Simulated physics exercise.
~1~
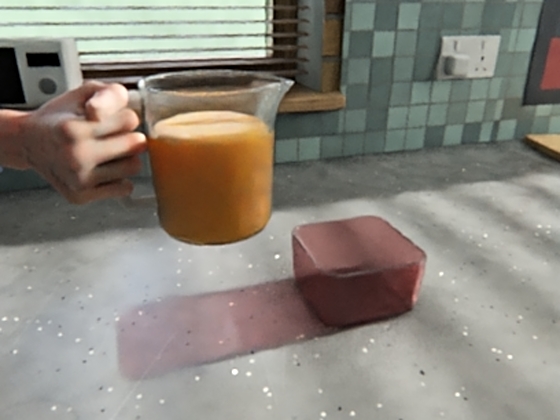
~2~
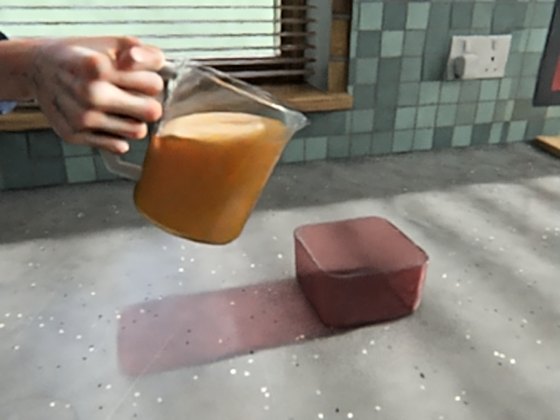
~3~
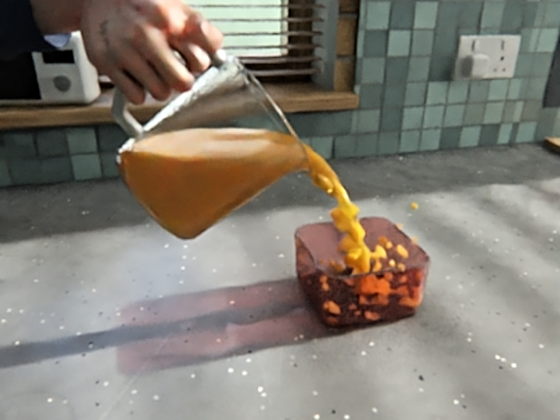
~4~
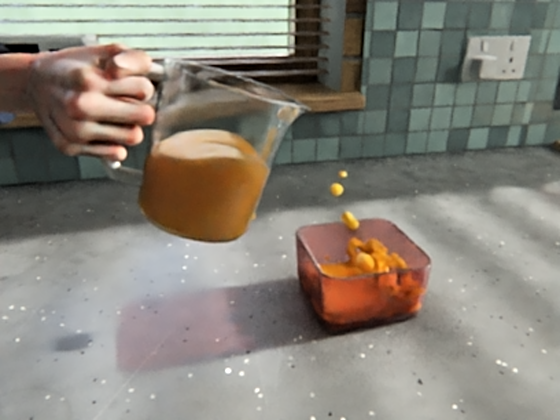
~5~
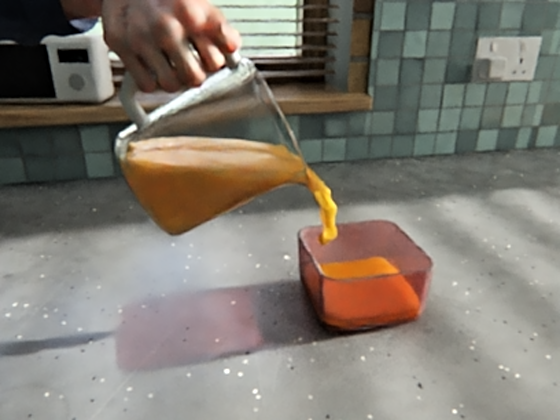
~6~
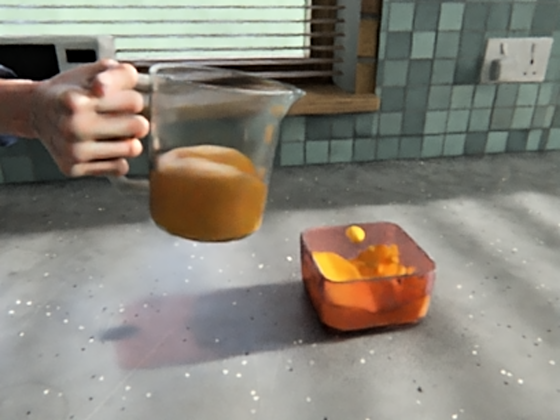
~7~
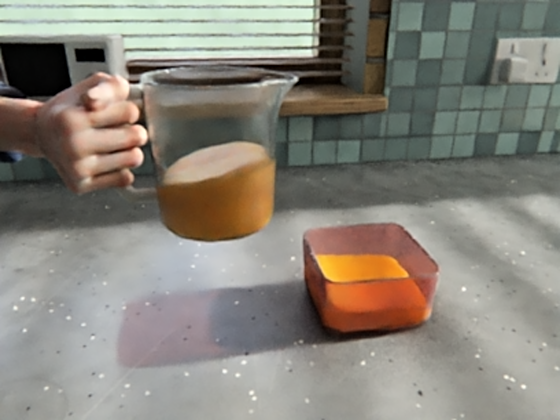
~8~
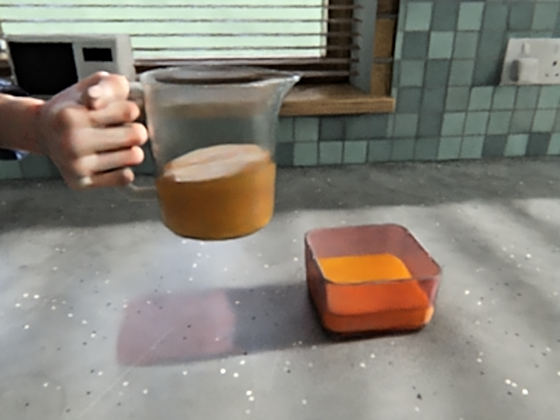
On a speckled grey kitchen counter, in front of green tiles and a window with blinds, a hand holds a clear jug of orange juice to the left of an empty pinkish see-through tub. The hand smoothly tips the jug to the right until juice streams from its spout and splashes into the tub. It eases the jug back, with a few last drops falling, then tilts it steeply again for a second pour. Finally the hand levels the jug, still partly full, while the juice settles in the partly filled tub.
